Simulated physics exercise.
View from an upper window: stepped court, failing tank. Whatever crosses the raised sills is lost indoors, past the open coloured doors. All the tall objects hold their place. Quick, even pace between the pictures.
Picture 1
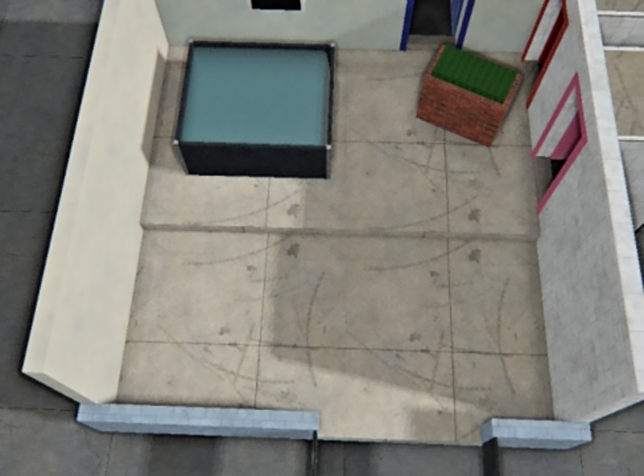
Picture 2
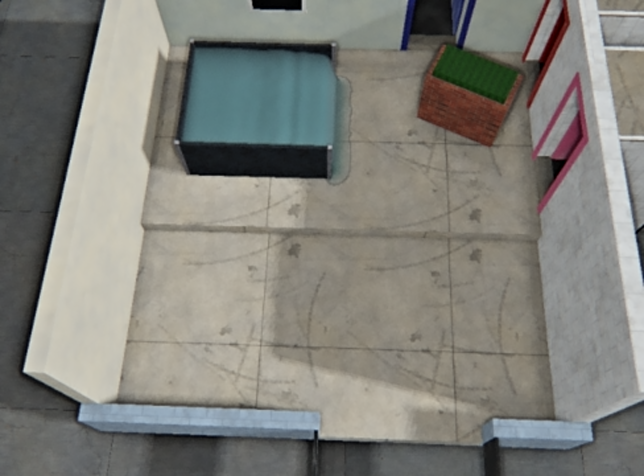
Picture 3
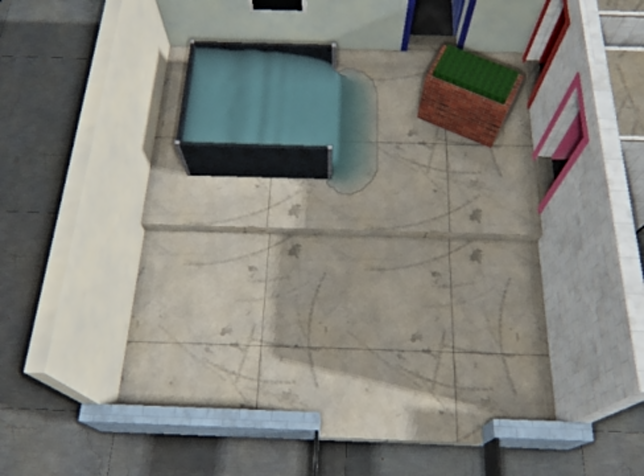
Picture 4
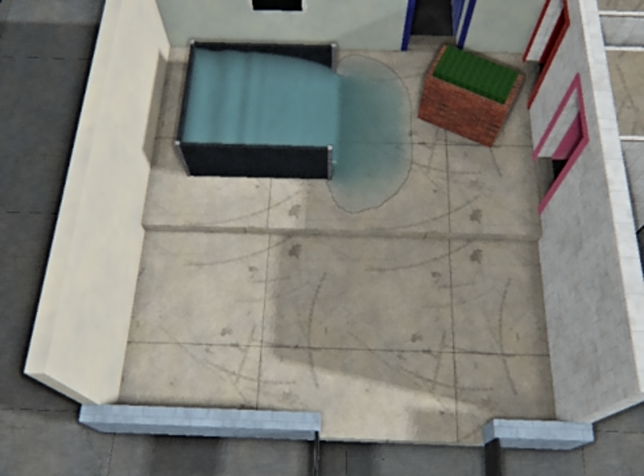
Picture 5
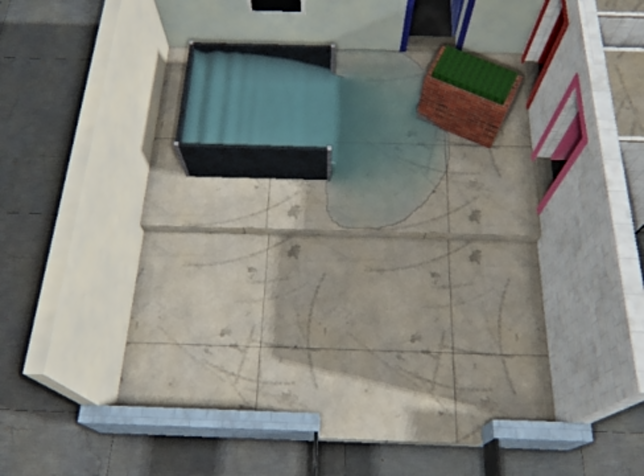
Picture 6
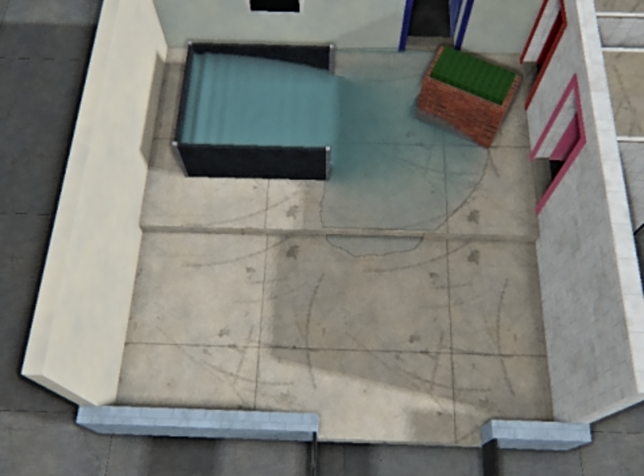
Teal water pours from the right side of a dark tank and spreads across the courtyard floor around a brick planter.
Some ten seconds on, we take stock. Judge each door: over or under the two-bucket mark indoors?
My call: Pink door, over; blue door, over; red door, over.
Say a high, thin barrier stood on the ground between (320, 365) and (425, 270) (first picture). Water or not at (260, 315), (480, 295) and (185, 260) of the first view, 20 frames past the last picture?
Outcome per location, in sequence: Unsoaked, soaking, unsoaked.
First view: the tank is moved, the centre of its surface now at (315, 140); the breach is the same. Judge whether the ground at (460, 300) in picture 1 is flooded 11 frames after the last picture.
At that place: Under water.
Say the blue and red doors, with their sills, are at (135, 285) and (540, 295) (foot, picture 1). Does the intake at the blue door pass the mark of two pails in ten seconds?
I'd say the blue door remains short of it.
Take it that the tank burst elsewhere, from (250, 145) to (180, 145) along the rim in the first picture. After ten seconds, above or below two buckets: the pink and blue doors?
Note: Pink misses the line, blue misses the line.
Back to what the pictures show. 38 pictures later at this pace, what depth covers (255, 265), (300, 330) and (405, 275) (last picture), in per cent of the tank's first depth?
About 2 per cent, then 2 per cent, then 6 per cent.
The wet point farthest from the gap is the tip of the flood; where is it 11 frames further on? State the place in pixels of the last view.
About (544, 392).
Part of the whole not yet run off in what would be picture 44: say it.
My figure: Some 68 per cent.
A moment on, water covers 35 % of the floor; the pink door over two buckets in, the blue door under two buckets in, the red door wet at the sill, nothing in.
Next, water covers 40 % of the floor; the pink door far over two buckets in, the blue door far over two buckets in, the red door over two buckets in.
Then, water covers 50 % of the floor; the pink door far over two buckets in, the blue door far over two buckets in, the red door far over two buckets in.
Later, water covers 80 % of the floor; the pink door far over two buckets in, the blue door far over two buckets in, the red door far over two buckets in.
In the end, water covers 95 % of the floor; the pink door far over two buckets in, the blue door far over two buckets in, the red door far over two buckets in.
